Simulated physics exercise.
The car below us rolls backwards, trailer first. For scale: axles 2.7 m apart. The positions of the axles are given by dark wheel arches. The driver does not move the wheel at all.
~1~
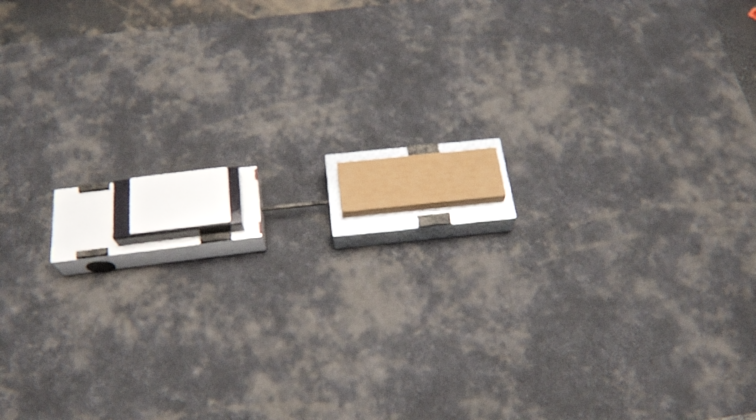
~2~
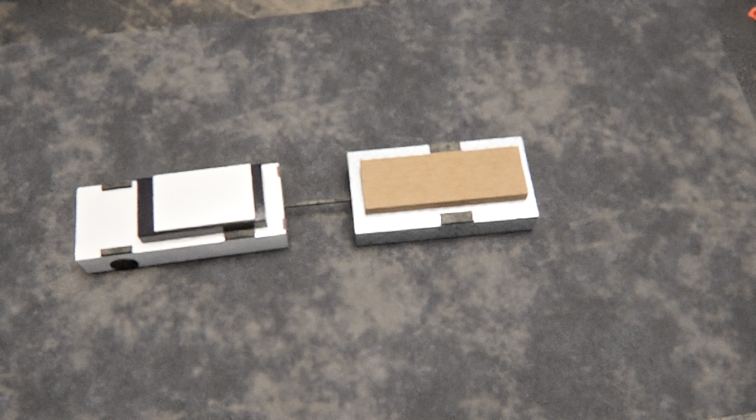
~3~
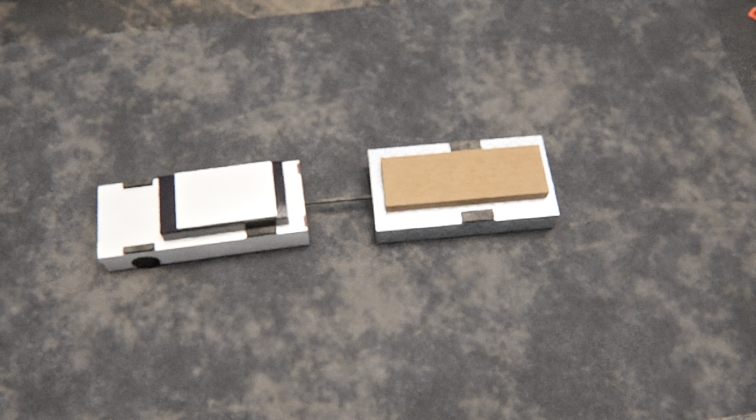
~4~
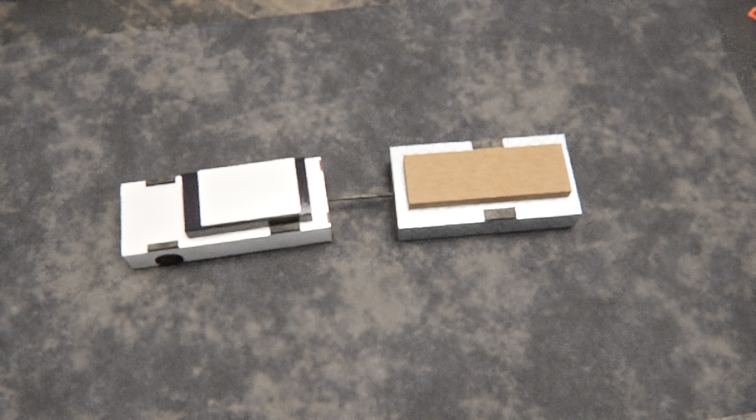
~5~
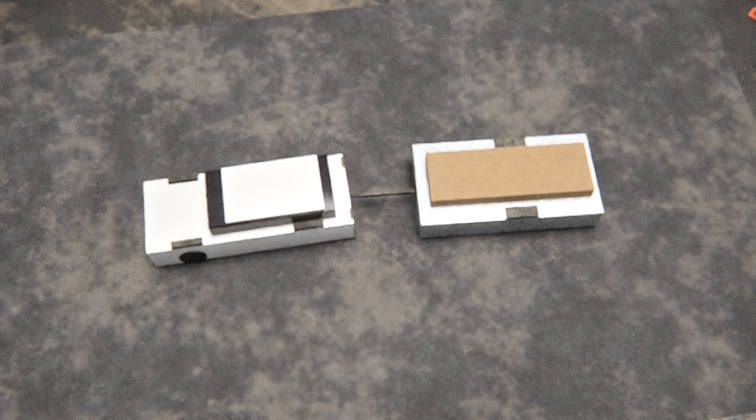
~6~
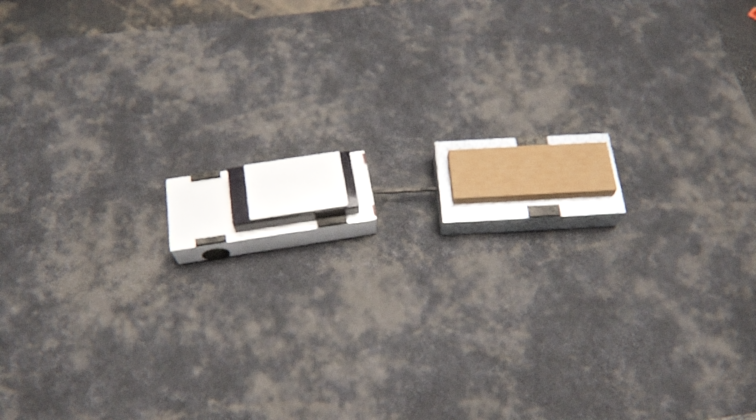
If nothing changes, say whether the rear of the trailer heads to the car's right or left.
It heads to the left.
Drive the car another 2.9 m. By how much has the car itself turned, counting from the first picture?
I'd put it at around 4 degrees.
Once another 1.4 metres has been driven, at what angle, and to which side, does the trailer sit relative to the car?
Looks like around 10° toward the left side of the car.
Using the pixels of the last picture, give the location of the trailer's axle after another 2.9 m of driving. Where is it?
Somewhere around pixel (659, 176).
1.4 m further on, the tail is 11° to the car's left, the car has turned 3° and the trailer's axle is at (599, 174) of the last picture.
2.9 m further on, the tail is 18° to the car's left, the car has turned 4° and the trailer's axle is at (659, 176) of the last picture.
4.4 m further on, the tail is 28° to the car's left, the car has turned 5° and the trailer's axle is at (719, 185) of the last picture.
5.8 m further on, the tail is 41° to the car's left, the car has turned 6° and the trailer's axle is out of the picture.
7.3 m further on, the tail is 60° to the car's left, the car has turned 7° and the trailer's axle is out of the picture; it has jack-knifed.
